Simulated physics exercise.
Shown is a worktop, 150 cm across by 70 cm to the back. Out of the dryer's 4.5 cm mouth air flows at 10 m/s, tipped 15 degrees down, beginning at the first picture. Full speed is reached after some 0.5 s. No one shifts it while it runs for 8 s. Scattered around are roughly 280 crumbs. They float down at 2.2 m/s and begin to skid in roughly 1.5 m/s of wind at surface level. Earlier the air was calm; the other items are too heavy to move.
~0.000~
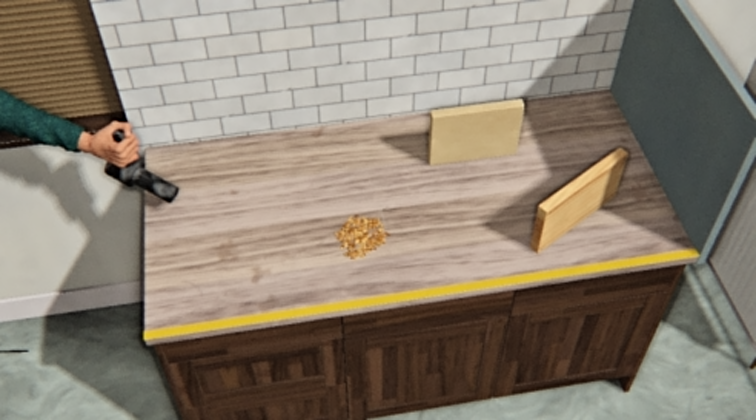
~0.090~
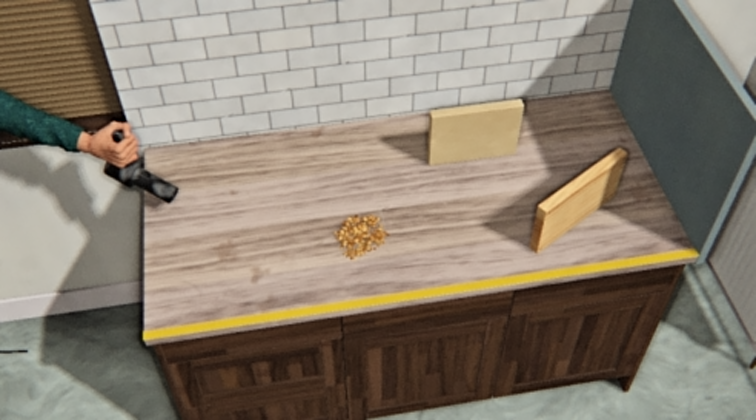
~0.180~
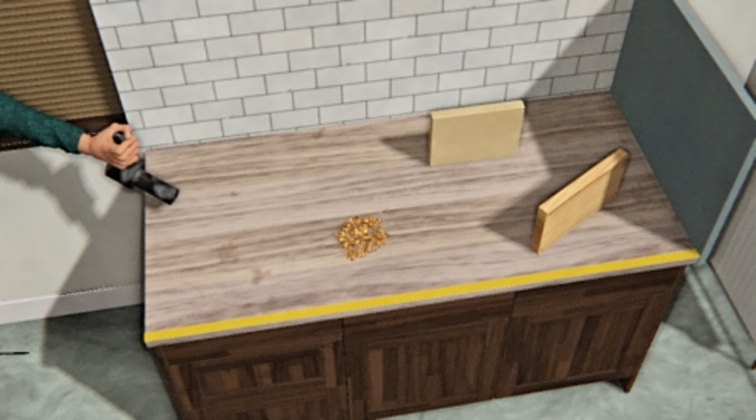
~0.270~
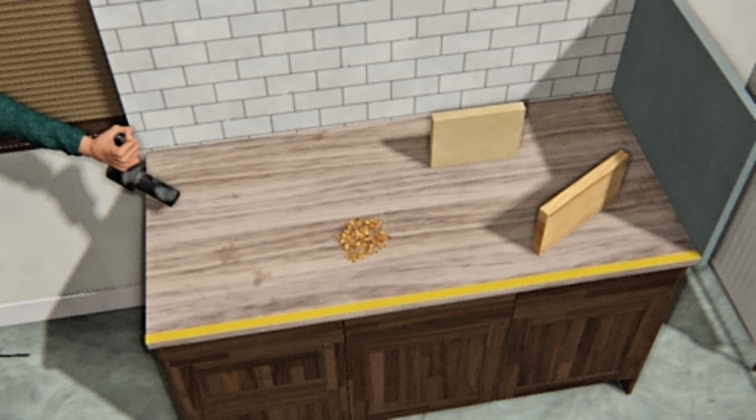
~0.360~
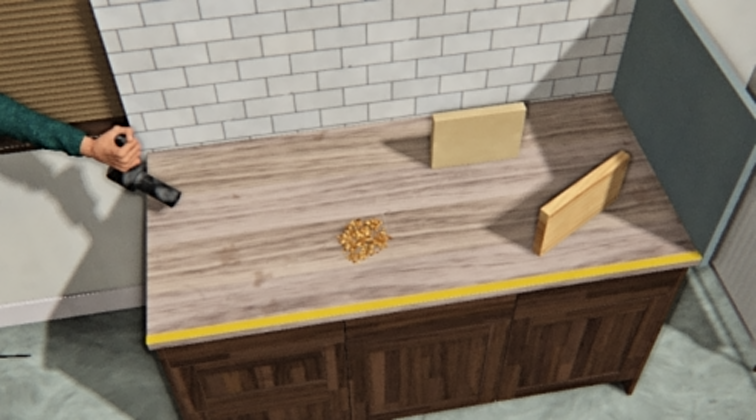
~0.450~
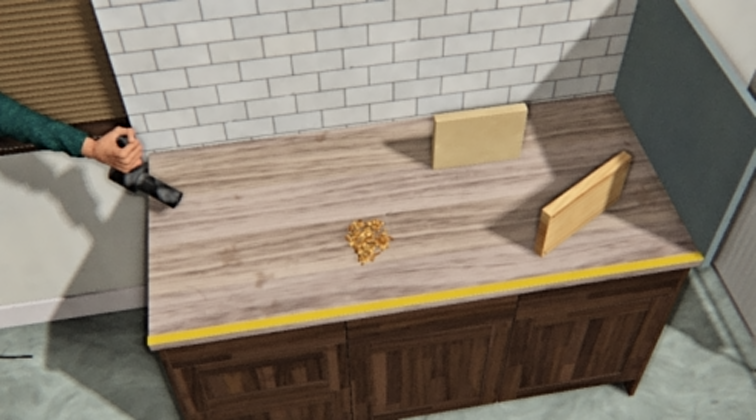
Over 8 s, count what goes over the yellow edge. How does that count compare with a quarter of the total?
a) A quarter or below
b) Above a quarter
The answer is b.
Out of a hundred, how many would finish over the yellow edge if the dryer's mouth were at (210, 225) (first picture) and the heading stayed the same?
10 per cent, roughly.
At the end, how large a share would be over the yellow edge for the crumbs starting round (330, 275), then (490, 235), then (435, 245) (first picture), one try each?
Results, one try each: 100 %, 15 %, 50 %.
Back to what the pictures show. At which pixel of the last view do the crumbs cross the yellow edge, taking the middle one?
I'd say roughly (547, 284).
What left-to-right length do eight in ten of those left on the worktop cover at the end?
20 cm, give or take.
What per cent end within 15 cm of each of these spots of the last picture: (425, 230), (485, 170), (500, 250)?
Estimates in listed order: 1 %; 1 %; 30 %.
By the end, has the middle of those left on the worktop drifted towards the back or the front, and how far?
It drifts toward the closer edge, close to 10 cm in all.
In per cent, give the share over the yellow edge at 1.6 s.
Near 50 %.
After 1.6 s, 46 % are on the move or not yet settled, 45 % are over the yellow edge; the middle of those still in play is near (533, 246).
After 2.6 s, 43 % are on the move or not yet settled, 46 % are over the yellow edge; the middle of those still in play is near (534, 246).
After 4.4 s, 37 % are on the move or not yet settled, 47 % are over the yellow edge; the middle of those still in play is near (541, 245).
After 8.0 s, at the end, 47 % are over the yellow edge; the middle of those still in play is near (541, 245).
